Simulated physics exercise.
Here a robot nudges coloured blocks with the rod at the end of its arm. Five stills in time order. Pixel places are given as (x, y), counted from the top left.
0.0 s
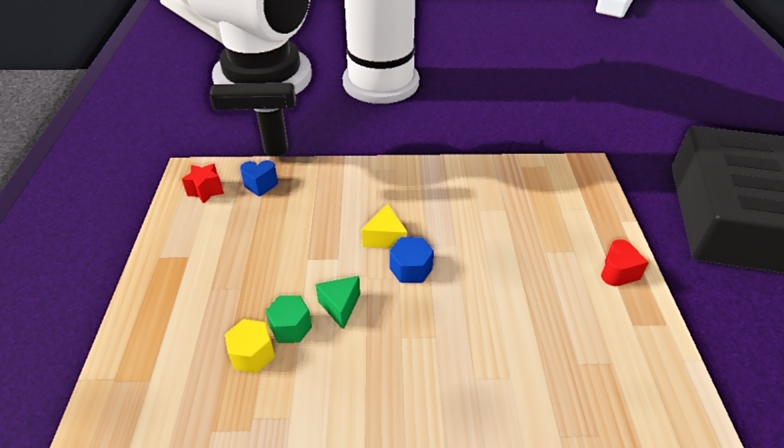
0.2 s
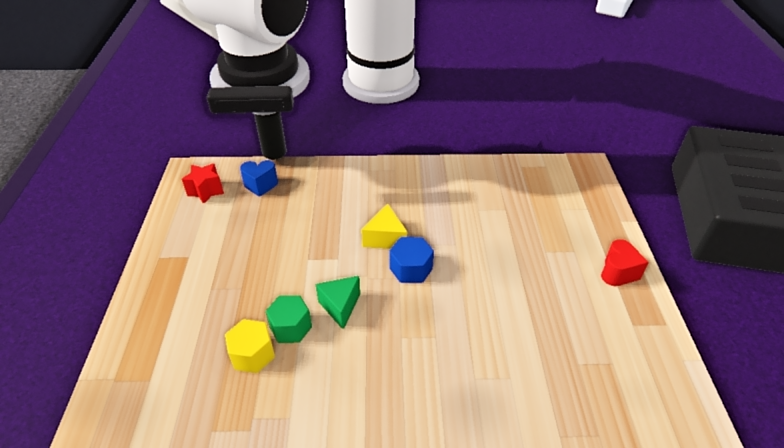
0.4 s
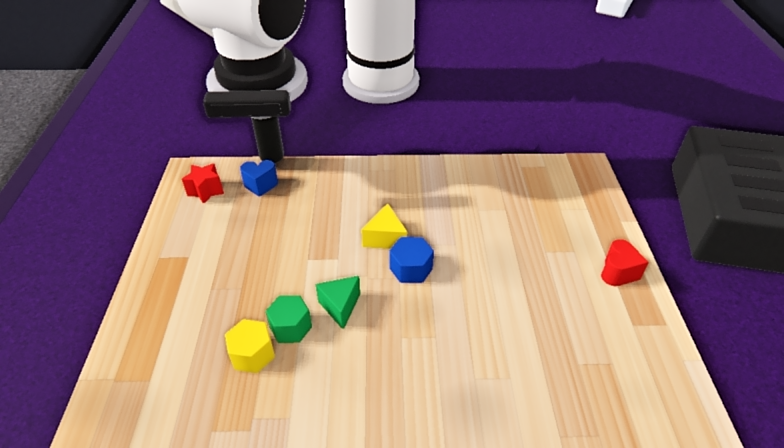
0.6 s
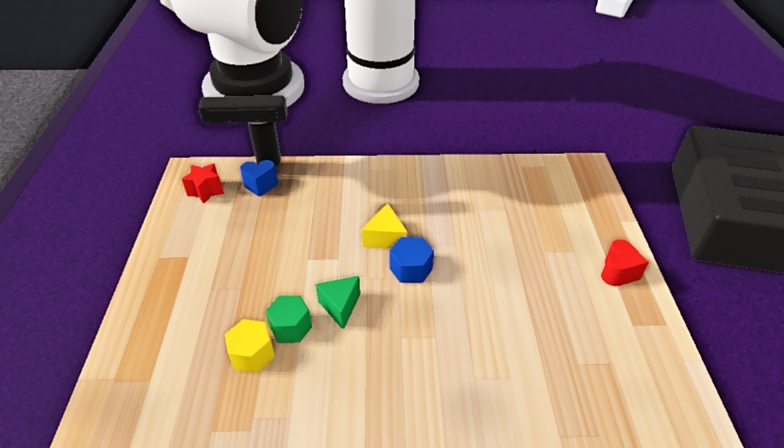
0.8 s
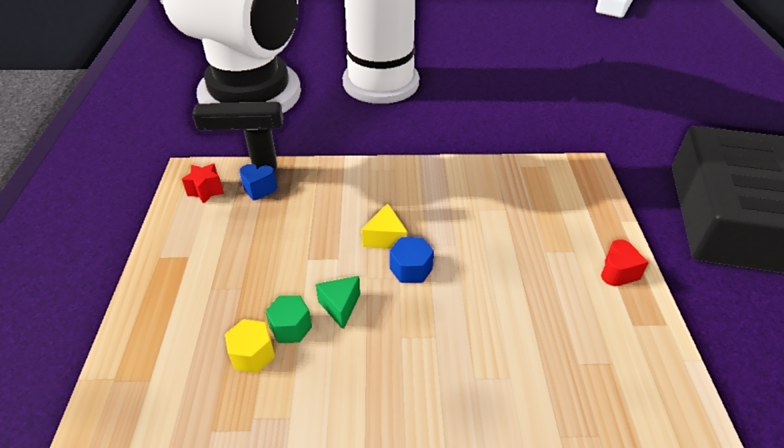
Robot arm easing its black rod slightly forward and left, nudging the blue heart-shaped block a little on a wooden board.
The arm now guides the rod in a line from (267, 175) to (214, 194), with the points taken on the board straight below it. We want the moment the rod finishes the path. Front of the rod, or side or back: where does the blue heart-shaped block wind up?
It falls back or aside.
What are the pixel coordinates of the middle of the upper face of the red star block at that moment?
At (183, 177).
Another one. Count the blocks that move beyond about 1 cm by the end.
That makes 2 blocks.
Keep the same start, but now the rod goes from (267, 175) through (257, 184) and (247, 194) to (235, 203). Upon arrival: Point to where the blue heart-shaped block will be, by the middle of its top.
It should be at about (235, 201).
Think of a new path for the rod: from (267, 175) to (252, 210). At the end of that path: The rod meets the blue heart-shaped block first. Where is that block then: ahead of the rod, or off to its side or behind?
It is still ahead of the rod.
The first path, step by step. Halfway along, rod at (239, 178); blue heart-shaped block at (246, 180), turned 40° anticlockwise.
At the end, rod at (212, 188); red star block at (183, 177), turned 20° clockwise; blue heart-shaped block at (245, 180), turned 50° anticlockwise.
